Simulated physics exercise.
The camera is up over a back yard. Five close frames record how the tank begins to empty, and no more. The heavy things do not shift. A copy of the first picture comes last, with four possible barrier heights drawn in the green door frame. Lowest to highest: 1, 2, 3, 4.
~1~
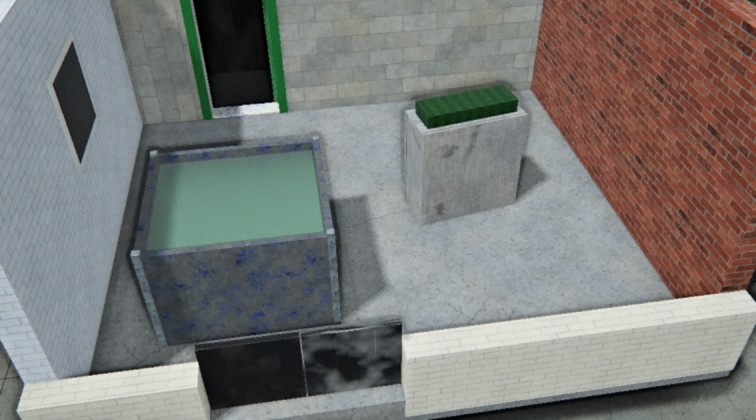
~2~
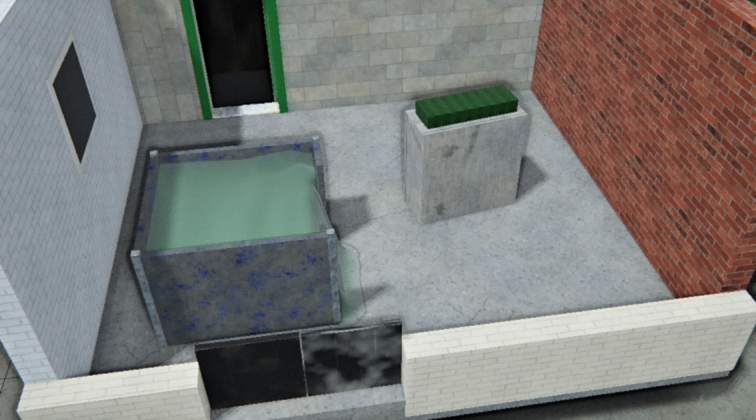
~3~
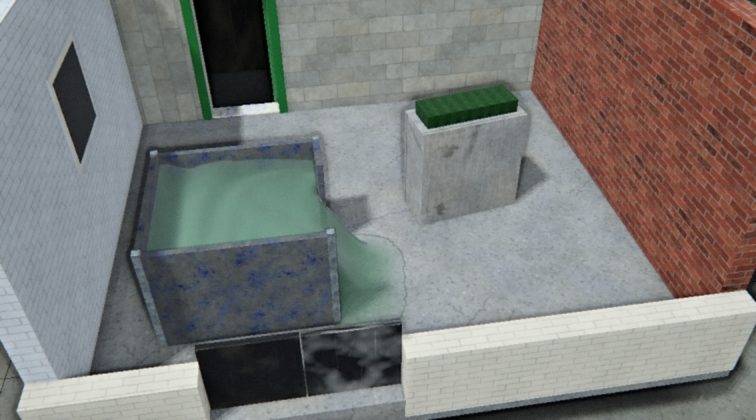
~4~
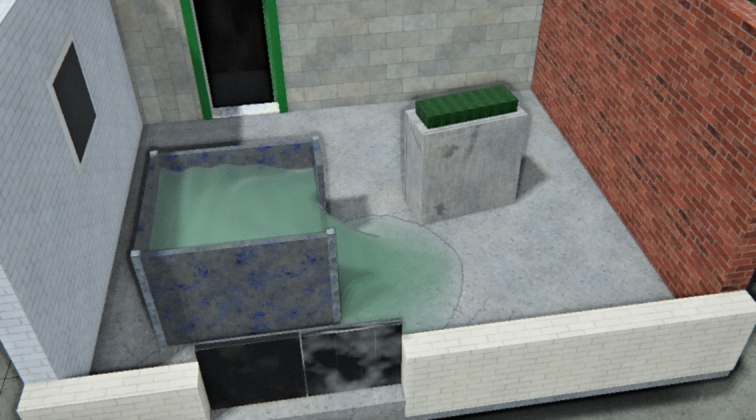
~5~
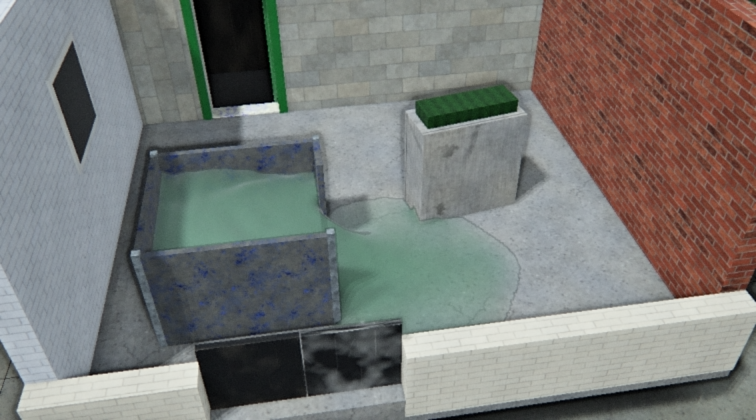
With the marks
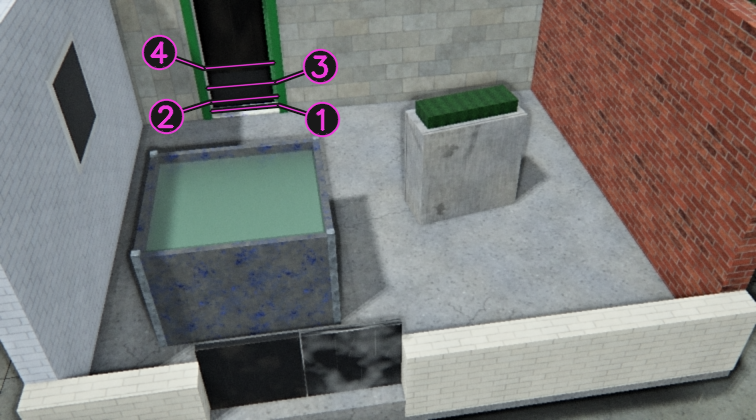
Green water pouring from the right side of a raised-wall tank and spreading across a walled back yard toward a concrete planter.
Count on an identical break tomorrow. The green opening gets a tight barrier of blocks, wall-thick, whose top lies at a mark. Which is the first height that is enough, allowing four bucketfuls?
The limit is 1.
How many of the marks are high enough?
All of them.
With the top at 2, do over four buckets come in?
No, not at all.
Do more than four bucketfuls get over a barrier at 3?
No, not at all.
In magenta, 1 at (245, 108); 2 at (244, 99); 3 at (242, 85); 4 at (238, 65); from the bottom up 1, 2, 3, 4.
If 1 is chosen, a splash gets over, under a bucket.
If 2 is chosen, nothing gets over.
If 3 is chosen, nothing gets over.
If 4 is chosen, nothing gets over.
